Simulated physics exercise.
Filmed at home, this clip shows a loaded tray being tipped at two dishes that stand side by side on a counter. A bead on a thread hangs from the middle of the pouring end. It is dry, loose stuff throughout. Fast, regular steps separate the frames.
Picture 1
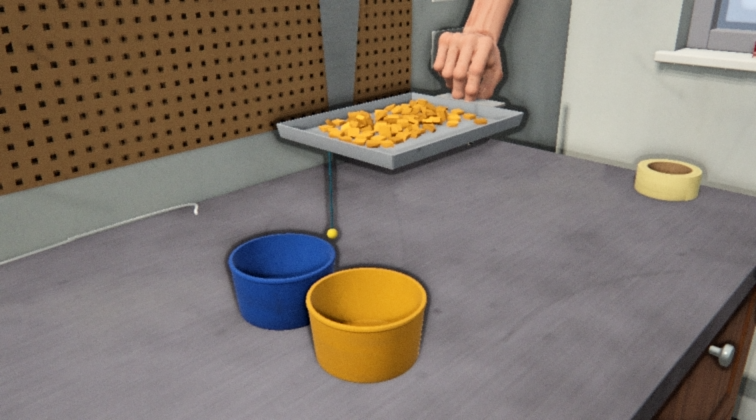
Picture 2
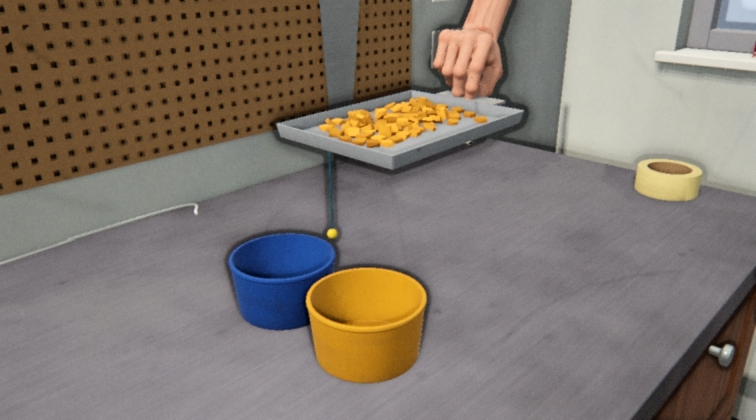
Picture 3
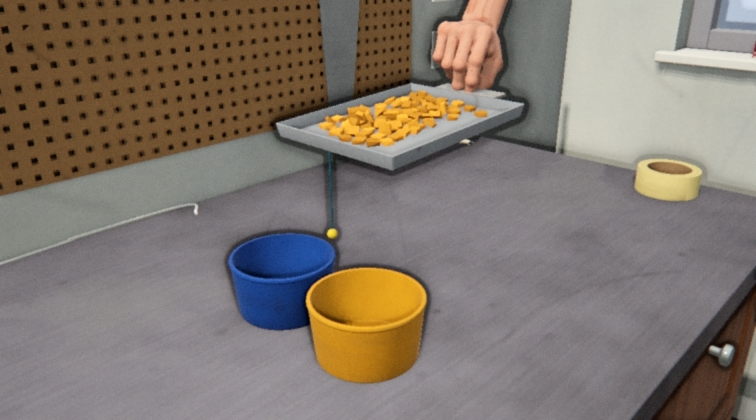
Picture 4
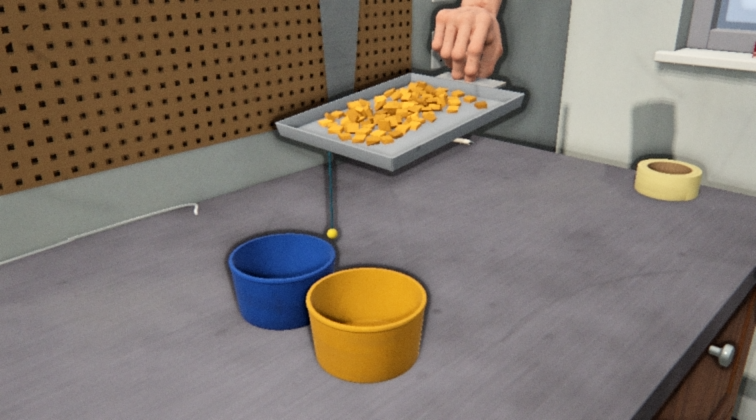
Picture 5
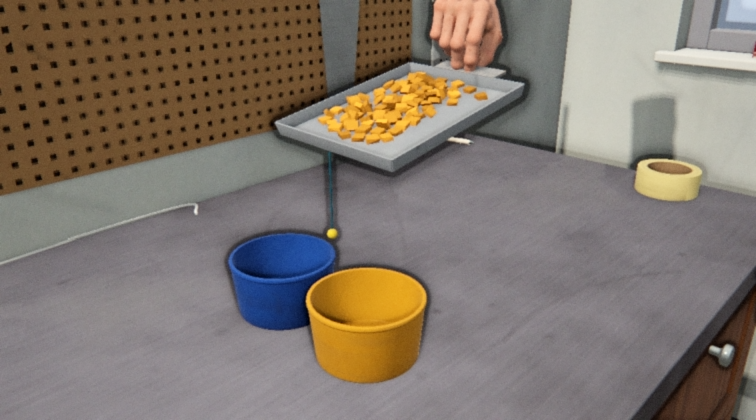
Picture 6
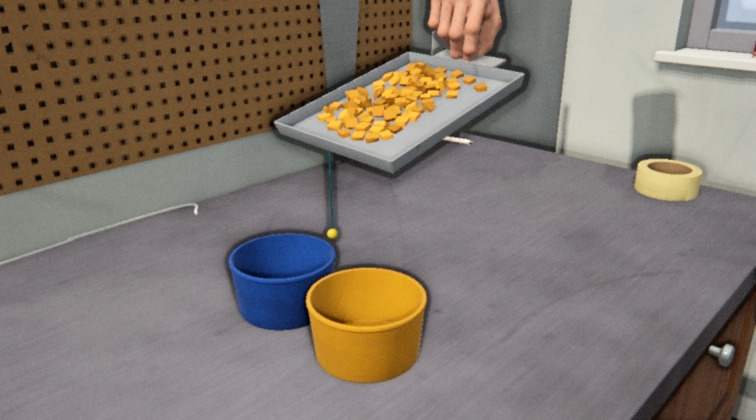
A hand held a gray tray of small orange crackers above a blue dish and a yellow one on a counter, then gradually raised its far end, slanting the tray toward the front.
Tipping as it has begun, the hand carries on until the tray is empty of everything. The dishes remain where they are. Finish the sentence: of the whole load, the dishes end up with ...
... more than half.
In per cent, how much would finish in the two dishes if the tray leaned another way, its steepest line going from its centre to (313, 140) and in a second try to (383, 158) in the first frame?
For the first aim it is 30 in a hundred, for the second 50 in a hundred.
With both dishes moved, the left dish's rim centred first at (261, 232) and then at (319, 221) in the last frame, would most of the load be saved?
The pair would catch the greater share the first time and the lesser share the second time.
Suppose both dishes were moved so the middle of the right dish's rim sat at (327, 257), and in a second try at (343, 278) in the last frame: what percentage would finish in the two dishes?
Close to 60 in a hundred first, close to 80 in a hundred second.
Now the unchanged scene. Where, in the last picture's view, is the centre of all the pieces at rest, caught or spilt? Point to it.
It settles centred around (306, 315).
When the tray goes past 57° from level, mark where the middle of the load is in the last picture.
Centre estimate: (343, 127).
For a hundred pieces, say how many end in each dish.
Per hundred pieces: Left dish roughly 50, right dish roughly 40.
Shortly afterwards, tray tipped steeply; all but a few on the tray; only a few in the right dish; only a few in the air.
Next, tray tipped right over; the bulk on the tray; a little in the right dish; a little in the left dish; only a few outside both; only a few in the air.
Some moments later, tray tipped past a quarter turn; near half in the right dish; near half in the left dish; a little outside both.
In the end, tray tipped past a quarter turn; near half in the right dish; near half in the left dish; a little outside both.
